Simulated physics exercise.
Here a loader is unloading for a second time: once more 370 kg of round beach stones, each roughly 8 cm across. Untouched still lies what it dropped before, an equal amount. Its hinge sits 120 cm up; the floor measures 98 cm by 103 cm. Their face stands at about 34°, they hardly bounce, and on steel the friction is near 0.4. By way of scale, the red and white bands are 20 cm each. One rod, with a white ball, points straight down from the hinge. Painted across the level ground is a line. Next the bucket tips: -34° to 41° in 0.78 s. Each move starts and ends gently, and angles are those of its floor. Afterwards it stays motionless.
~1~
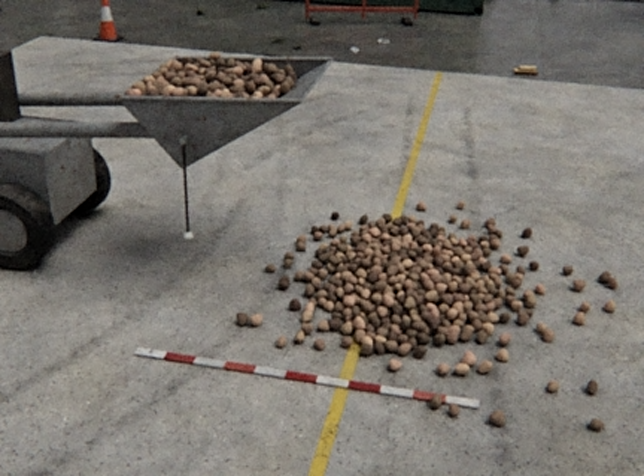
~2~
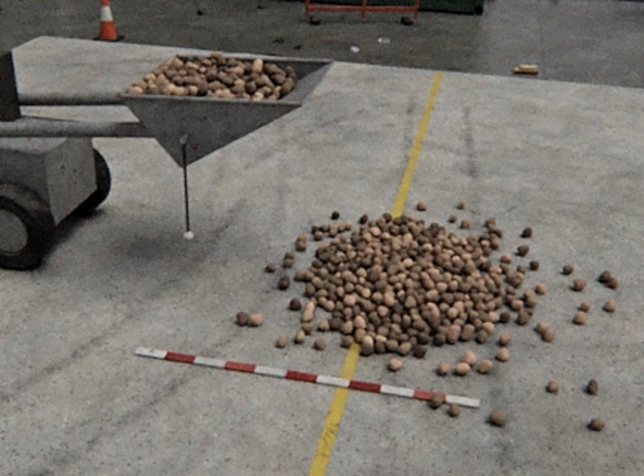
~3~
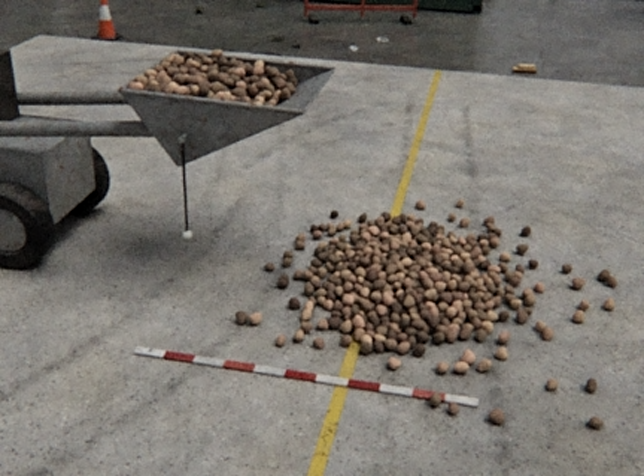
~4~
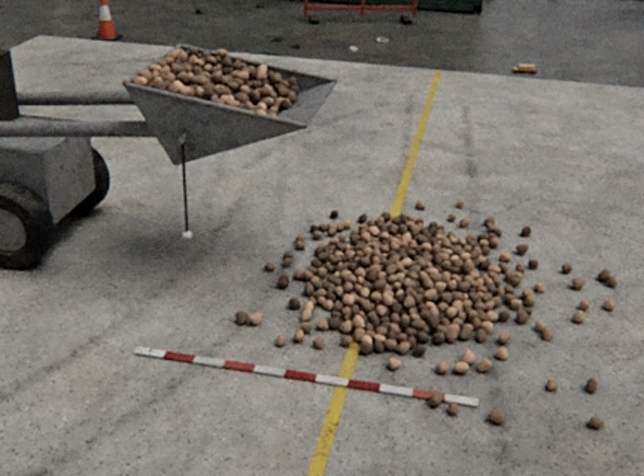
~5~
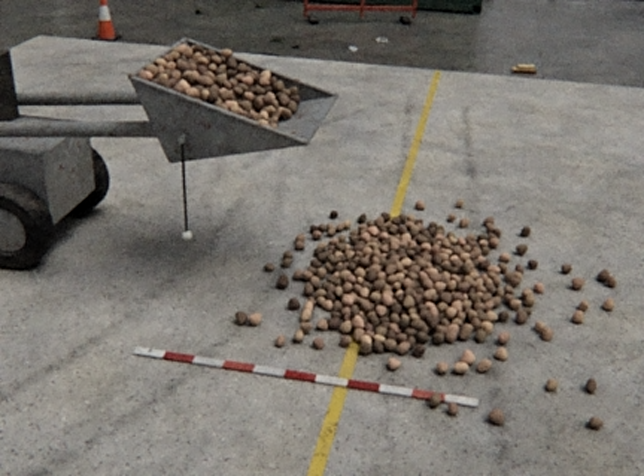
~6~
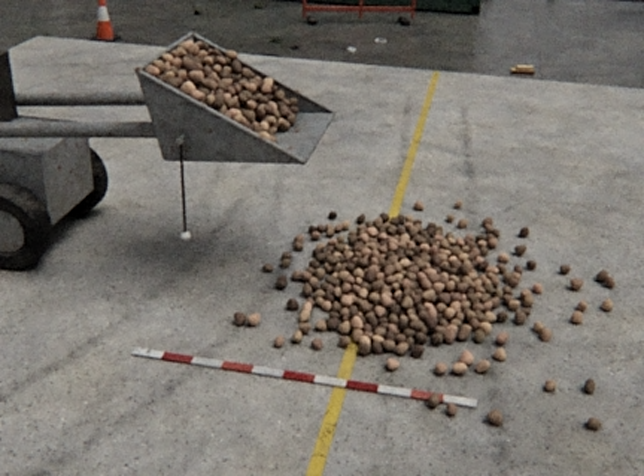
The clip shows a grey wheeled machine on the left gradually tilting its bucket of rounded brown stones forward, the front edge lowering and the back rising, while a loose pile lies still across a yellow floor line.
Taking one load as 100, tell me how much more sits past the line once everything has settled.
Some 18 per cent is added.
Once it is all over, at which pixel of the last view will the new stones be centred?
Around (333, 263).
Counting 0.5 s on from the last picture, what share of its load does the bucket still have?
75 %.
Then, 0.2 s after the last picture the floor is at 29°; in per cent of one load, 100 in the bucket, 27 short of the line, 73 past the line; the foremost stones are at (605, 324).
Then, 0.5 s after the last picture the floor is at 41°; in per cent of one load, 74 in the bucket, 53 short of the line, 73 past the line; the foremost stones are at (605, 324).
Then, 0.9 s after the last picture the floor is at 41°; in per cent of one load, 16 in the bucket, 105 short of the line, 79 past the line; the foremost stones are at (605, 324).
Then, 3.5 s after the last picture the floor is at 41°; in per cent of one load, 0 in the bucket, 109 short of the line, 91 past the line; the foremost stones are at (605, 324). Net gain past the line, 18.
